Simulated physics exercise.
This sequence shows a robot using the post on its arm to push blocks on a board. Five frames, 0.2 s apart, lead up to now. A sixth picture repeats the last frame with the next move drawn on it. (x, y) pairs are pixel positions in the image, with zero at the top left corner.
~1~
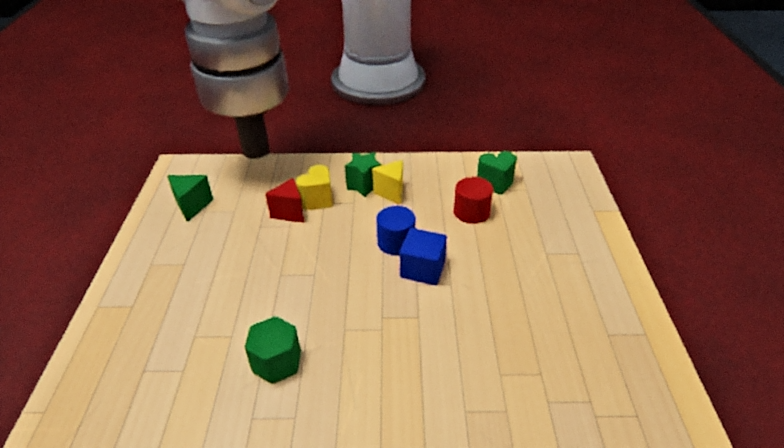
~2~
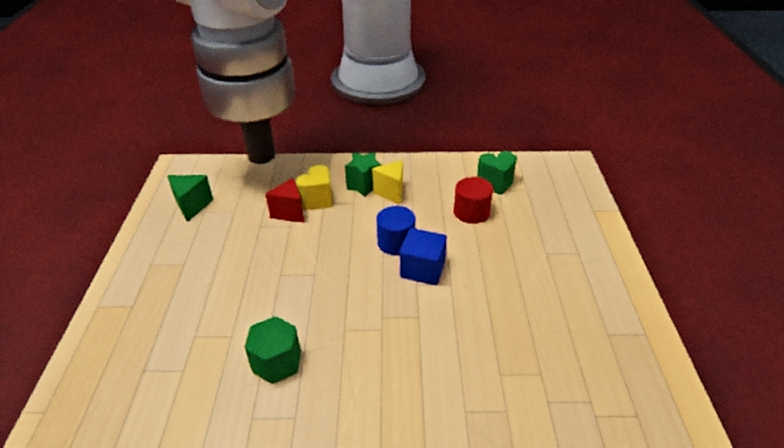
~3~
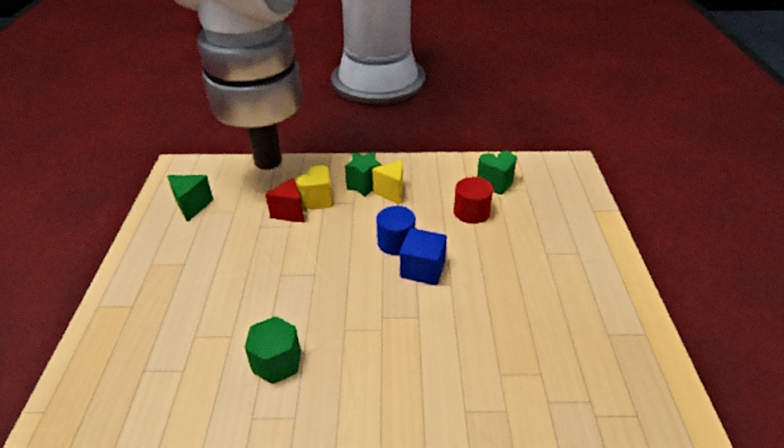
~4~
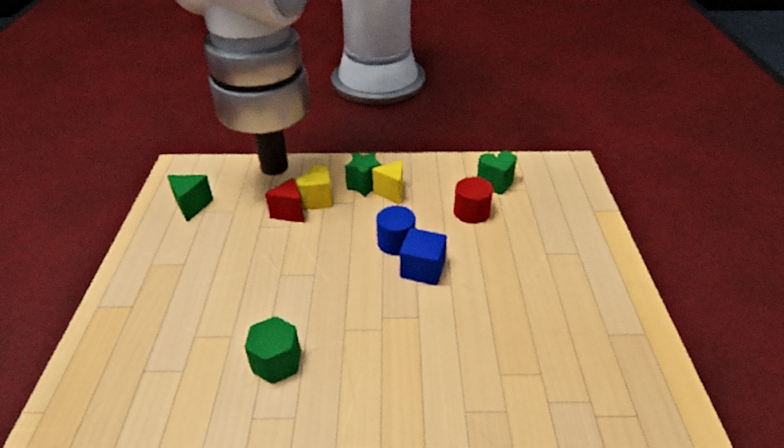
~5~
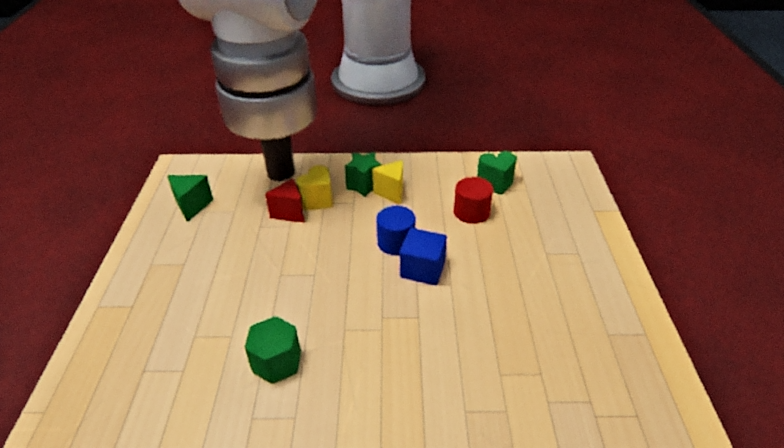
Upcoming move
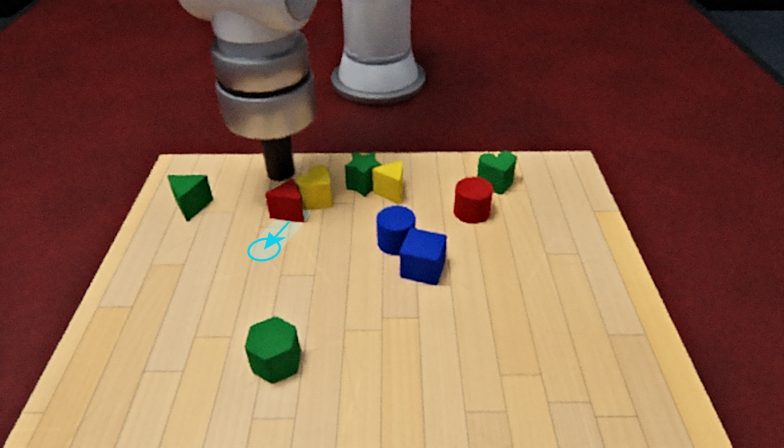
On a wooden board, the robot post moves slightly right and nearer the red block.
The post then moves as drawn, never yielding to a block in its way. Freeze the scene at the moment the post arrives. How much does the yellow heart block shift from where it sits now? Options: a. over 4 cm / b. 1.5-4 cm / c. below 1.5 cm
c - below 1.5 cm.
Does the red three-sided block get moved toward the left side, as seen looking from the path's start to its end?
No, that is not how it ends up.
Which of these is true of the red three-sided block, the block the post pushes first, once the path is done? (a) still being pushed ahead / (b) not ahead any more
That would be a.
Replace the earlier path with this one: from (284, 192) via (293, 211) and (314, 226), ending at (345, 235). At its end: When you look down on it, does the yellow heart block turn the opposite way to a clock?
Going by the path, yes.
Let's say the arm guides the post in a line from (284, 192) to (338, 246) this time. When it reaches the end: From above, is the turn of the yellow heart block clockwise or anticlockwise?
Viewed from the top, it goes anticlockwise.
Path on the board, from (284, 192) via (297, 208) and (283, 228), ending at (264, 249).
On the path given first. One third of the way, post at (294, 190); red three-sided block at (286, 200), turned 45° clockwise; yellow heart block at (320, 180), turned 45° anticlockwise.
Two thirds of the way, post at (280, 210); red three-sided block at (271, 221), turned 45° clockwise; yellow heart block at (320, 180), turned 45° anticlockwise.
At the end, post at (260, 231); red three-sided block at (252, 244), turned 35° clockwise; yellow heart block at (320, 180), turned 45° anticlockwise; green star in place.
